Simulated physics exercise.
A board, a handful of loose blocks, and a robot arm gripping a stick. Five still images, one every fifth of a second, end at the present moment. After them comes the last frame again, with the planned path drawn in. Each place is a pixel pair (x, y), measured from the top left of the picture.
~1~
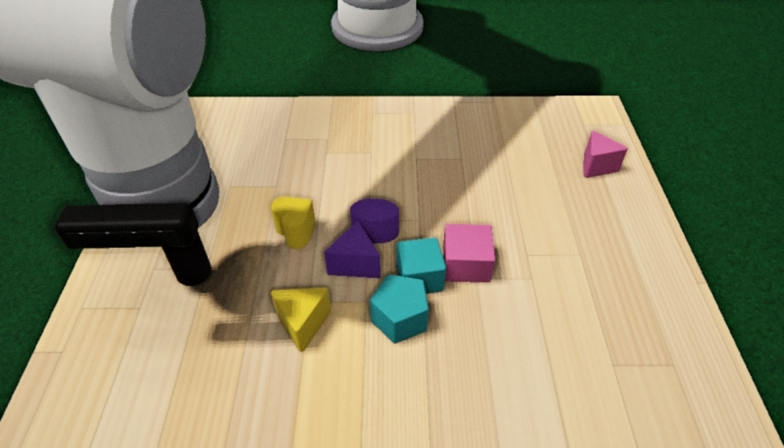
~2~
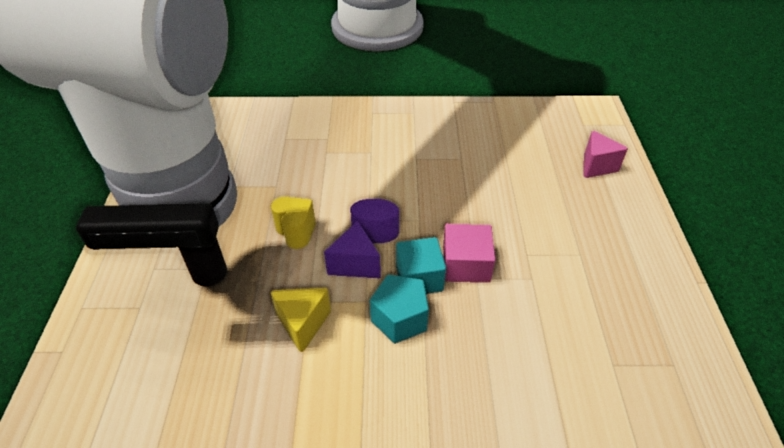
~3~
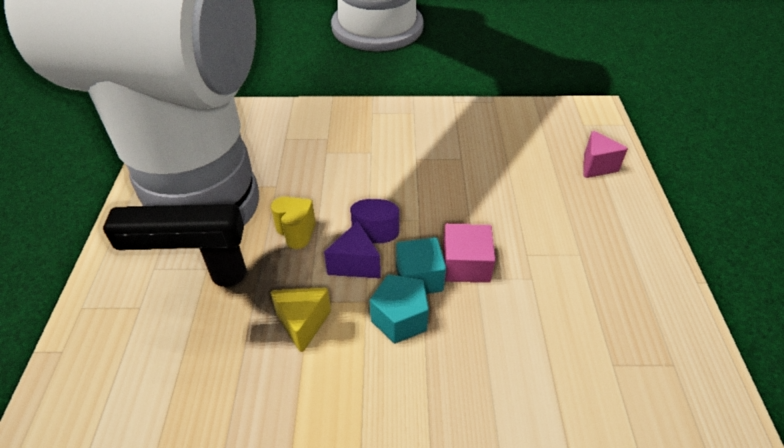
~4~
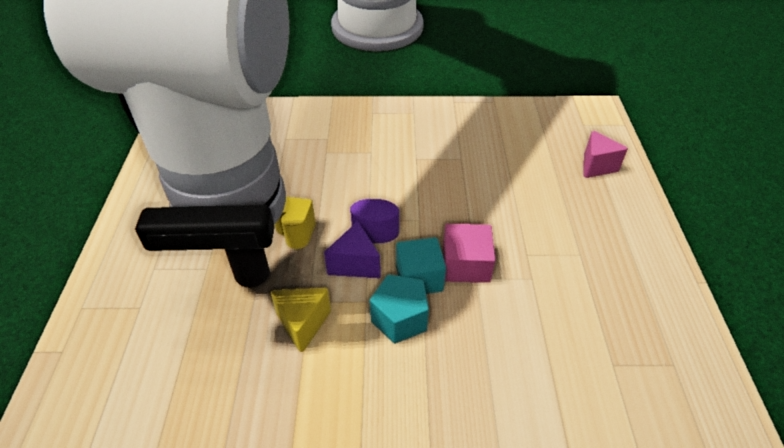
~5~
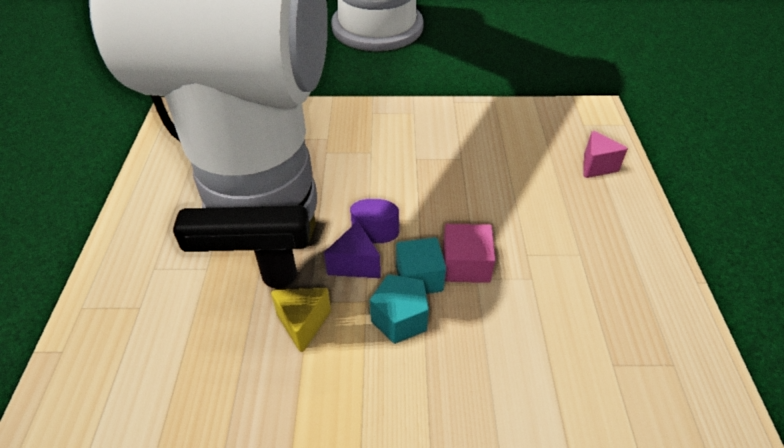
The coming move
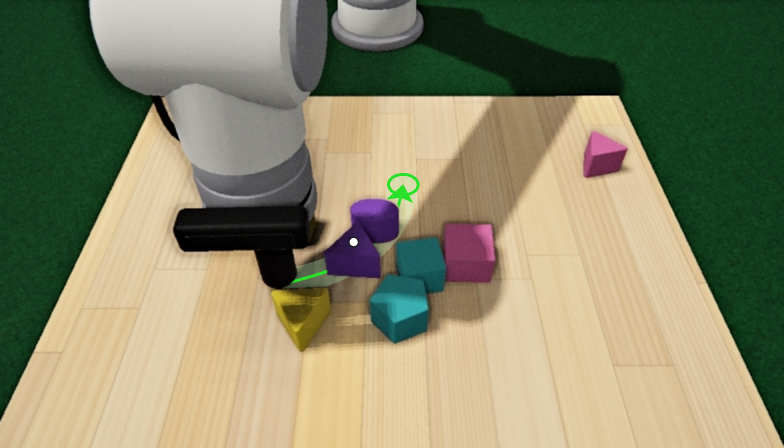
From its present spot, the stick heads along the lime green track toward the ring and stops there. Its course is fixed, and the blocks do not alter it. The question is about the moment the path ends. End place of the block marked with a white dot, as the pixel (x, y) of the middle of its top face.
The middle of its upper face should be somewhere near (416, 217).
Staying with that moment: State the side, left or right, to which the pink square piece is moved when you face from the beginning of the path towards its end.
Taking start-to-end as forward, the block's sideways shift goes to the right.
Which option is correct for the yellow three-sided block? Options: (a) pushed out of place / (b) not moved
The answer is b.
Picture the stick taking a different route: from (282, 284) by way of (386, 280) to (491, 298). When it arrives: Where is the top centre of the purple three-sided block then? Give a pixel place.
Its top middle will sit at (397, 227).
Drawn move, from (282, 284) through (346, 263) and (389, 226) to (403, 184); the dot is on the purple three-sided block.
On the path given first. One third of the way, stick (345, 253); purple three-sided block (380, 236), turned 30° anticlockwise; purple oval (378, 206); turquoise square piece (429, 252), turned 25° clockwise; pink square piece (478, 242).
Two thirds of the way, stick (389, 216); purple three-sided block (416, 217); purple oval (397, 179), turned 30° anticlockwise; turquoise square piece (434, 249), turned 45° clockwise; pink square piece (486, 243), turned 10° anticlockwise.
At the end, stick (403, 175); yellow three-sided block still; purple three-sided block (416, 217); purple oval (416, 143); turquoise square piece (434, 249), turned 45° clockwise; pink square piece (486, 243), turned 10° anticlockwise.
